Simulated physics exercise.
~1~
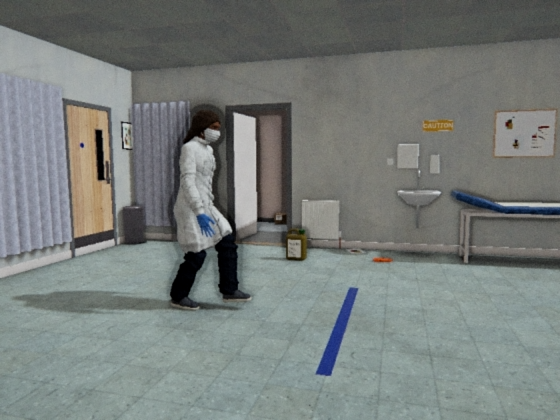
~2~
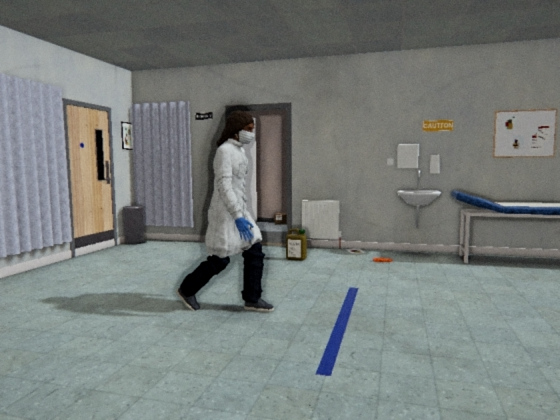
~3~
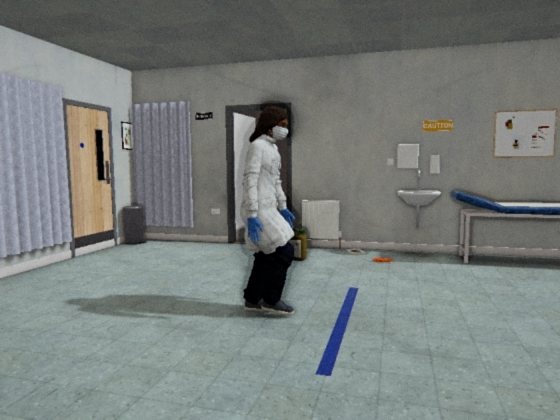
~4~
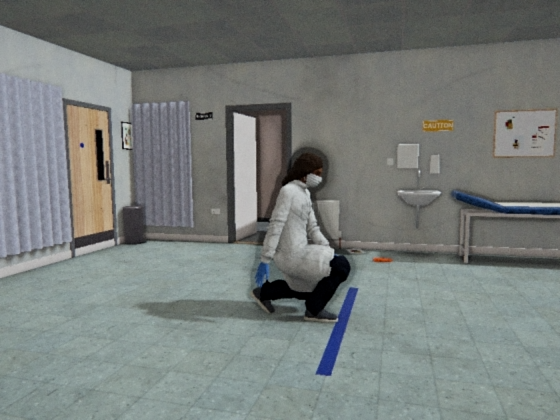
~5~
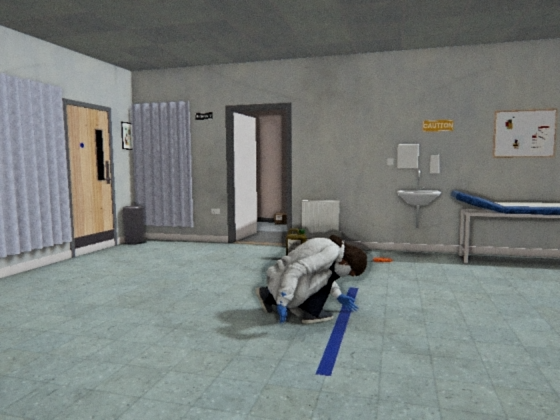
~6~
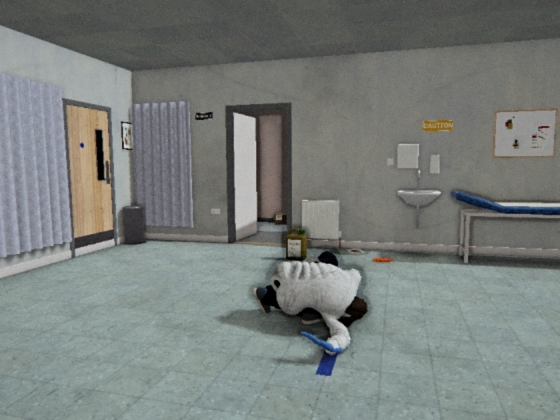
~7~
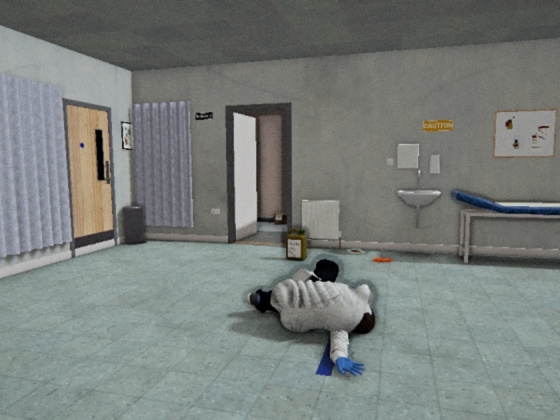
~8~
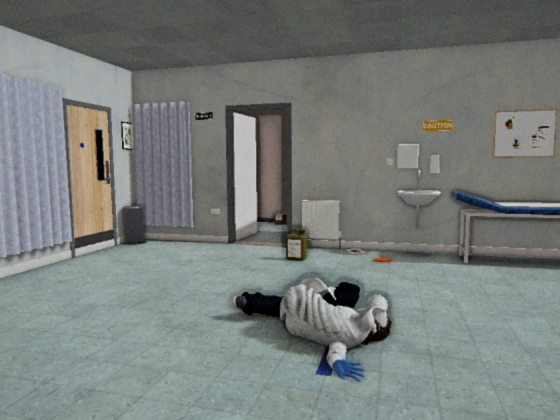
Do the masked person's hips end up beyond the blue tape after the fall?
No, the hips come to rest short of the blue tape, though the head ends up past it.
